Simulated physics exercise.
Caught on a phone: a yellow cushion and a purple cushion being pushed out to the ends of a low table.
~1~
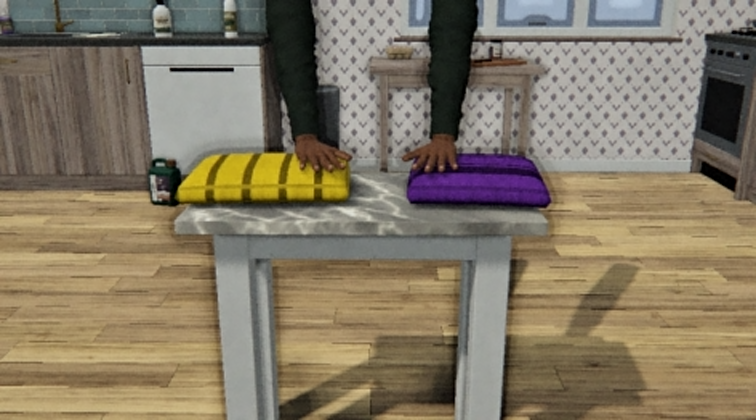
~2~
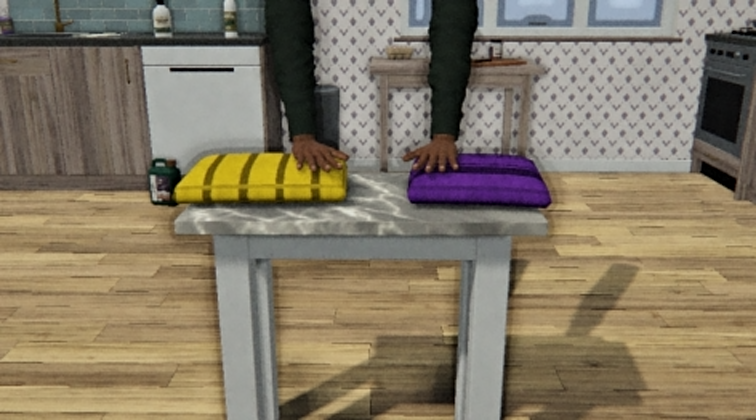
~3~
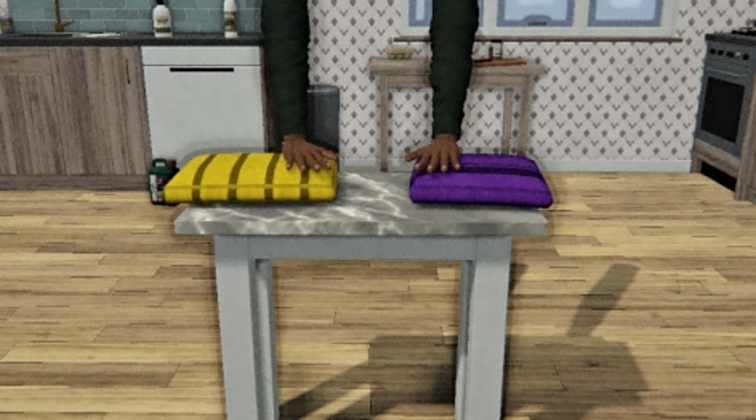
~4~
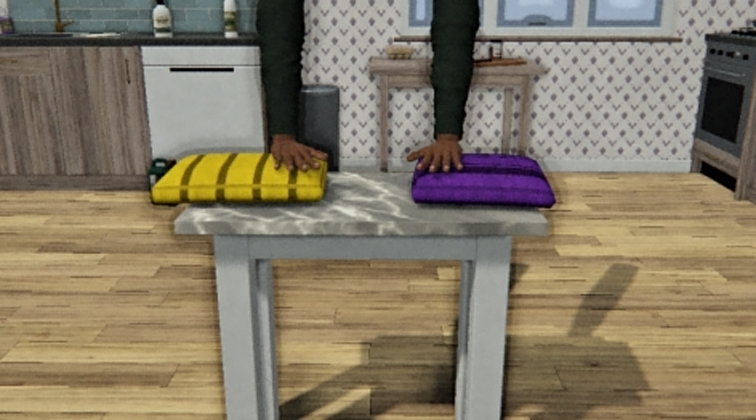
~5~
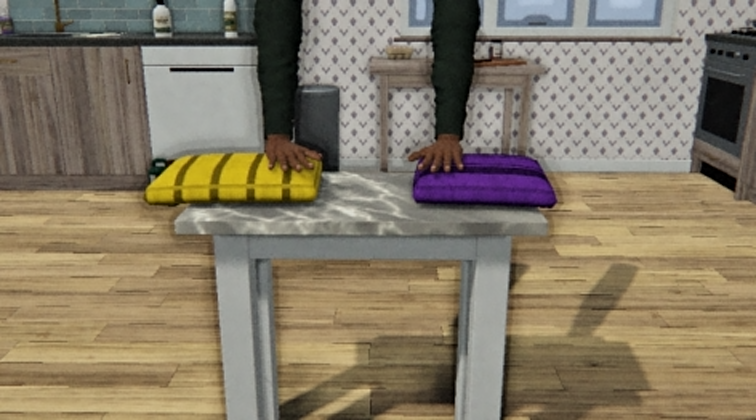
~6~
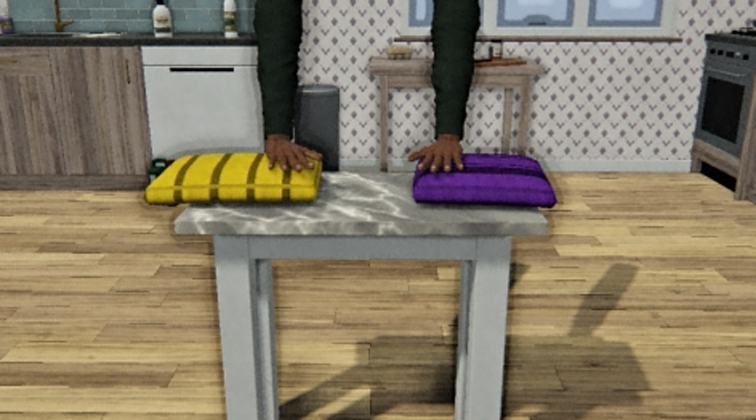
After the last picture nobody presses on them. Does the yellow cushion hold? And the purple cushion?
The yellow cushion stays up there; the purple cushion remains on top.
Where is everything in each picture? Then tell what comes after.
In the first frame, yellow cushion tip (187, 188); purple cushion tip (543, 190).
In the second frame, yellow cushion tip (184, 188); purple cushion tip (543, 191).
In the third frame, yellow cushion tip (174, 188); purple cushion tip (545, 191).
In the fourth frame, yellow cushion tip (162, 188); purple cushion tip (547, 191).
In the fifth frame, yellow cushion tip (157, 189); purple cushion tip (548, 191).
In the sixth frame, yellow cushion tip (157, 189), a small part past the edge; purple cushion tip (548, 191), a small part past the edge.
Then, 0.42 s after the last picture, yellow cushion lying still; purple cushion lying still.
At rest, yellow cushion lying still; purple cushion lying still. The yellow cushion remains on top and the purple cushion holds its place.
